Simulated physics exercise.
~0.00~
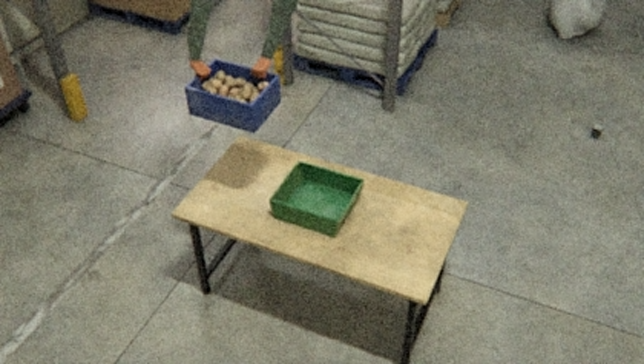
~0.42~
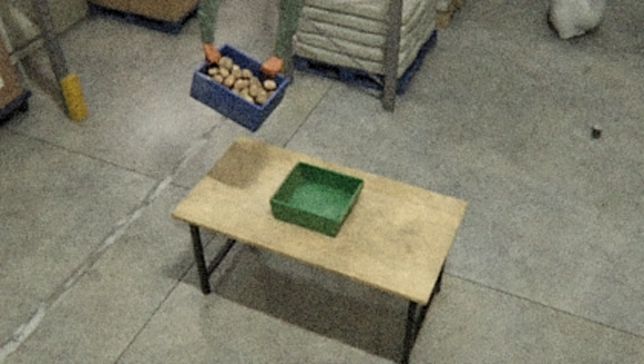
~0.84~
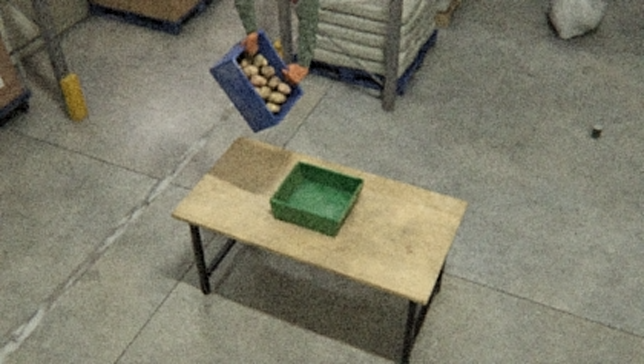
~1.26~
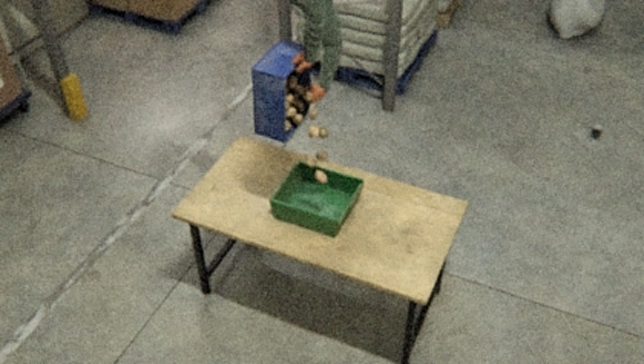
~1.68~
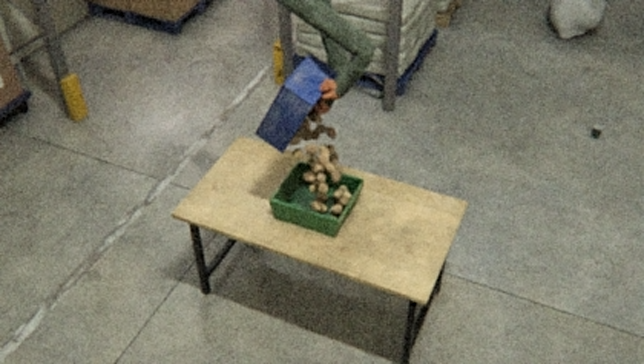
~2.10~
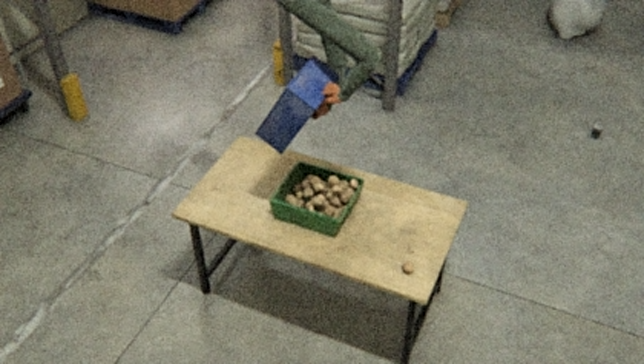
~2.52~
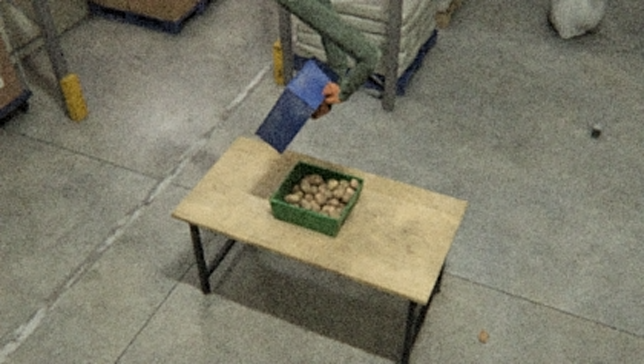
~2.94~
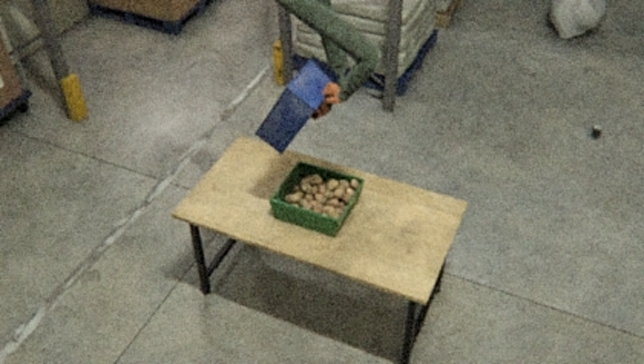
In this clip, a person's gloved hands tip a blue crate of potatoes over a green tub on a wooden table, and the potatoes tumble into it. One bounces out, crosses the table and drops to the floor, leaving view while the rest fill the tub.
